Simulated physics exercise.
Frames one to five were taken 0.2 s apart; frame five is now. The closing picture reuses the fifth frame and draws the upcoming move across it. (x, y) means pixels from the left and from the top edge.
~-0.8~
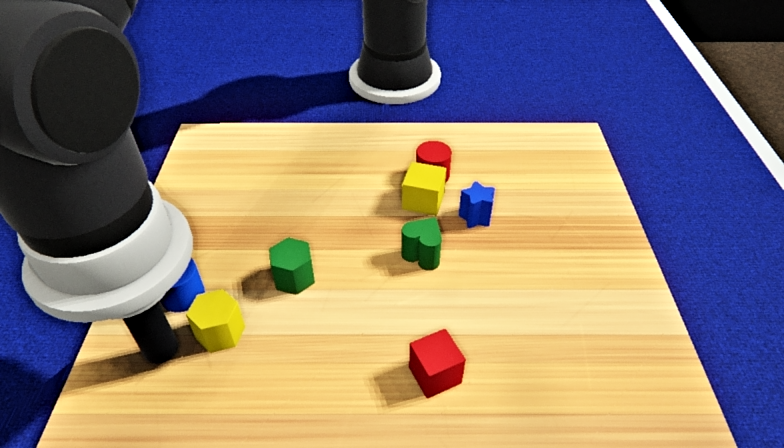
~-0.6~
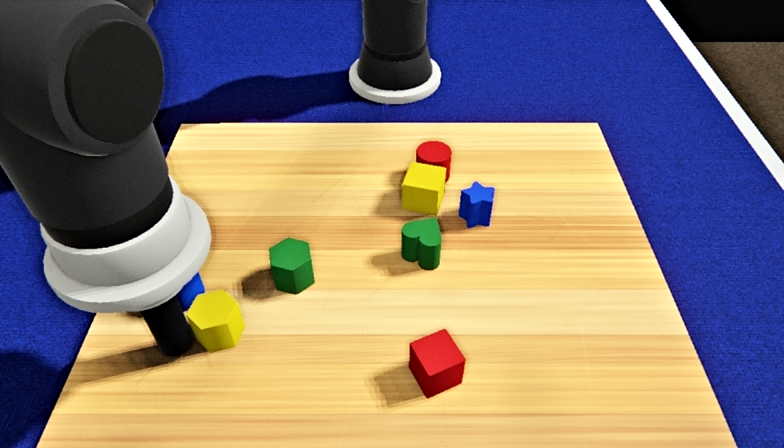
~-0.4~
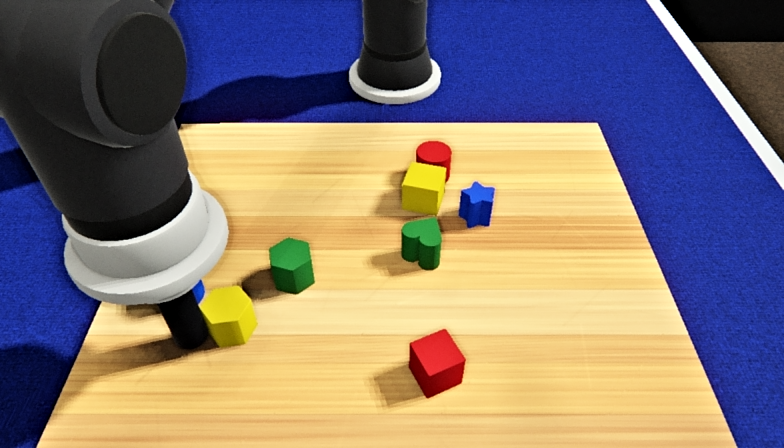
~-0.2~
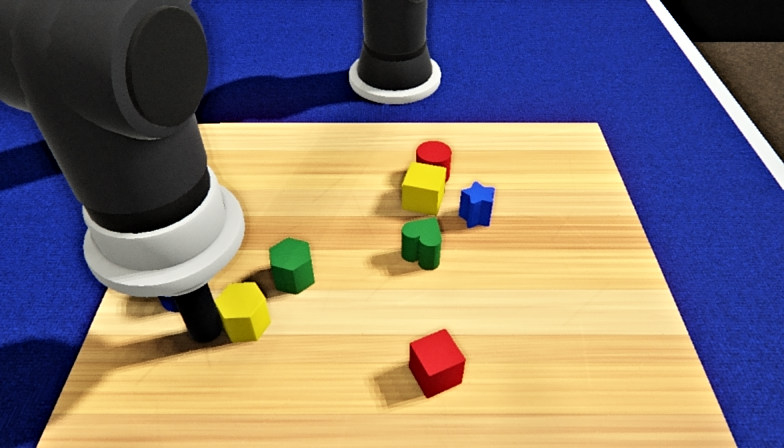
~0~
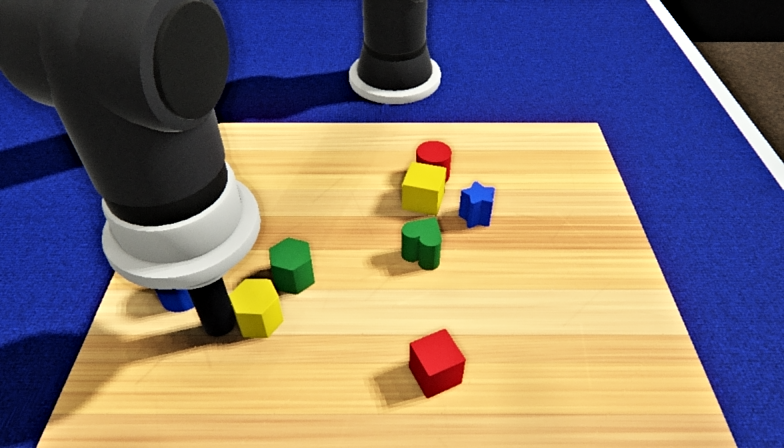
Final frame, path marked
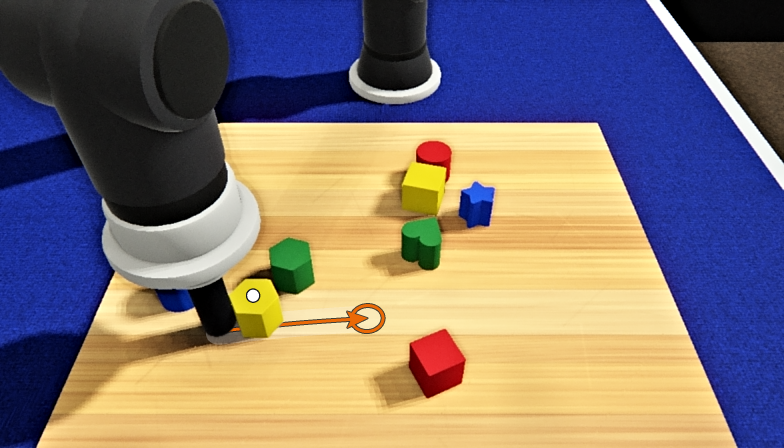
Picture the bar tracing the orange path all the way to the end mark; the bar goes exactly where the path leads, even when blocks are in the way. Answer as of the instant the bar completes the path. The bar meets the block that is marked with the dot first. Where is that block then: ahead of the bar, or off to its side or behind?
My answer is that the block that is marked with the dot has slipped off.
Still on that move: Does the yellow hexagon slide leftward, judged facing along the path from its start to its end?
The answer is yes.
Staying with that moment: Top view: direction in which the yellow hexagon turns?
Overhead view: Anti-clockwise.
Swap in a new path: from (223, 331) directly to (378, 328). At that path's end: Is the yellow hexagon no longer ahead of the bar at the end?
I expect so.
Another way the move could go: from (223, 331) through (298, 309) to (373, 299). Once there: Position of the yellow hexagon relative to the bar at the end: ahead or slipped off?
I'd say the yellow hexagon is still out in front of the bar at the end.
The line goes from (223, 331) directly to (367, 318); the dot is on the yellow hexagon.
What follows on the original path. One third of the way, bar at (271, 318); yellow hexagon at (303, 286), turned 15° anticlockwise.
Two thirds of the way, bar at (319, 314); yellow hexagon at (344, 274), turned 35° anticlockwise.
At the end, bar at (367, 311); yellow hexagon at (361, 265), turned 60° anticlockwise; green hexagon unmoved.
